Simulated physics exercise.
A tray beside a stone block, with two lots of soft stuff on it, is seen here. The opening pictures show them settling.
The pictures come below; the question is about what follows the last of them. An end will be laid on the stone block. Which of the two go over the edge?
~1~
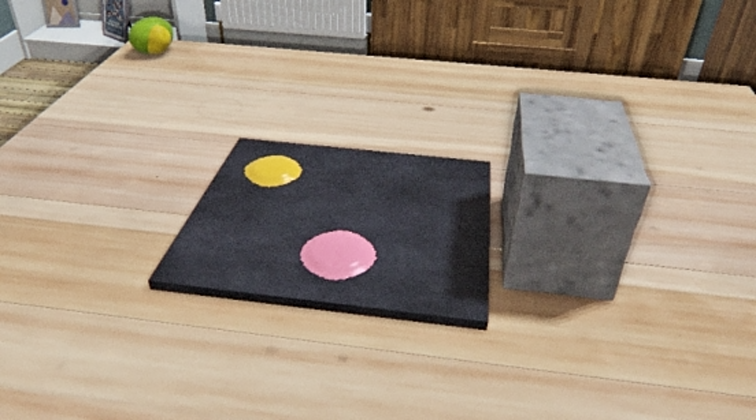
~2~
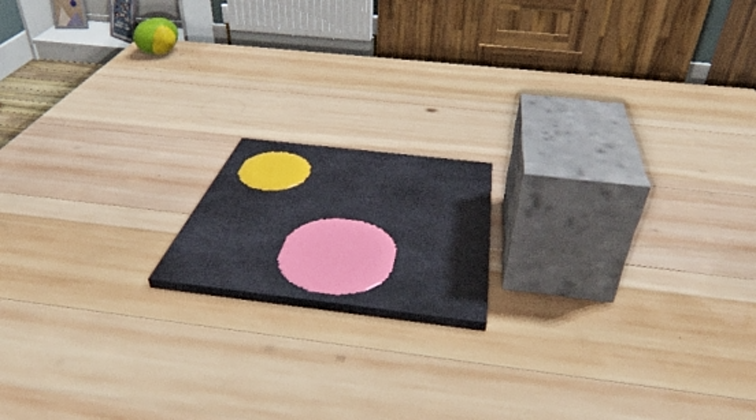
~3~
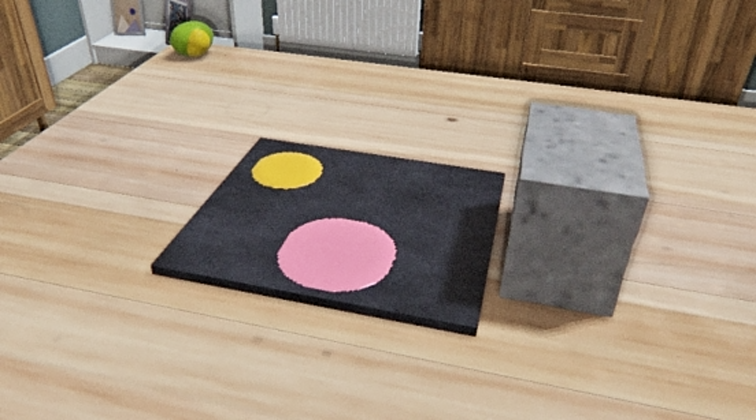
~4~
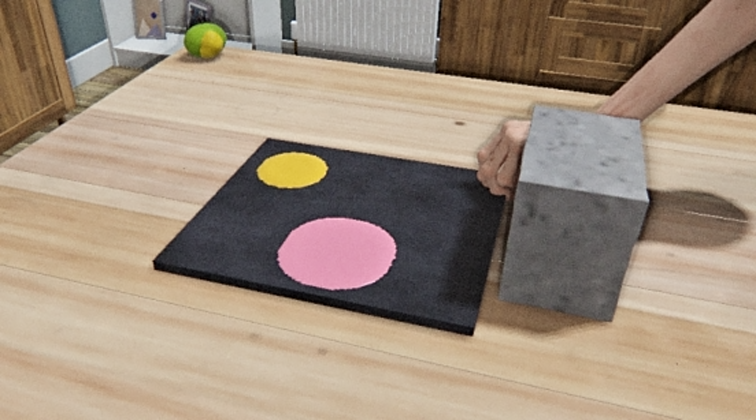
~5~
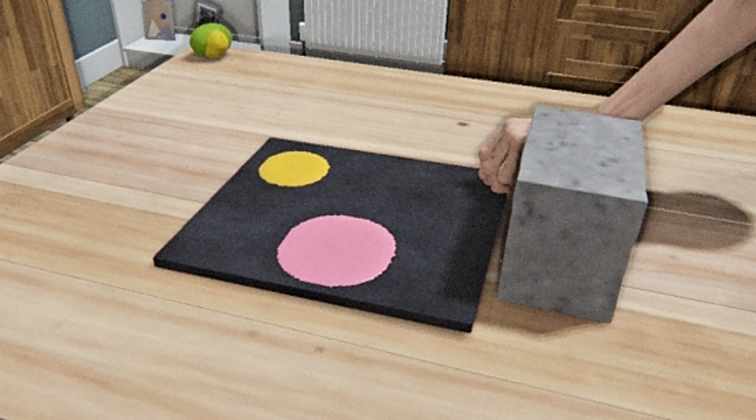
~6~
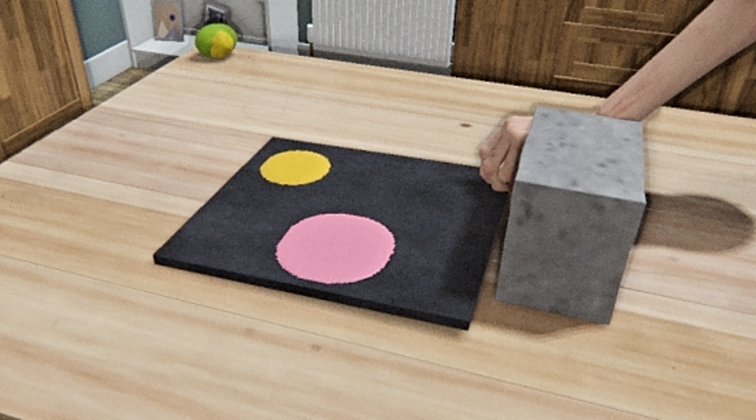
So: The pink sauce, it drops off; the yellow sauce, it drops off.
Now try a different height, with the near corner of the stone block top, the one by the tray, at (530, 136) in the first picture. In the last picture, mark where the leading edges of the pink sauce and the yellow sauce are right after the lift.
(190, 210) and (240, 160).
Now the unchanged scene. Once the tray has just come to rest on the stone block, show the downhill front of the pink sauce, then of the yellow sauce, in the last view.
Fronts, final frame: First approx. (209, 209); second approx. (244, 159).
Soon after, slope about 28°; the pink sauce has crept down a long way; the yellow sauce is dripping off the low end.
Later, the pink sauce is dripping off the low end; the yellow sauce is dripping off the low end.
In the end, slope about 28°; the pink sauce is dripping off the low end; the yellow sauce is dripping off the low end.
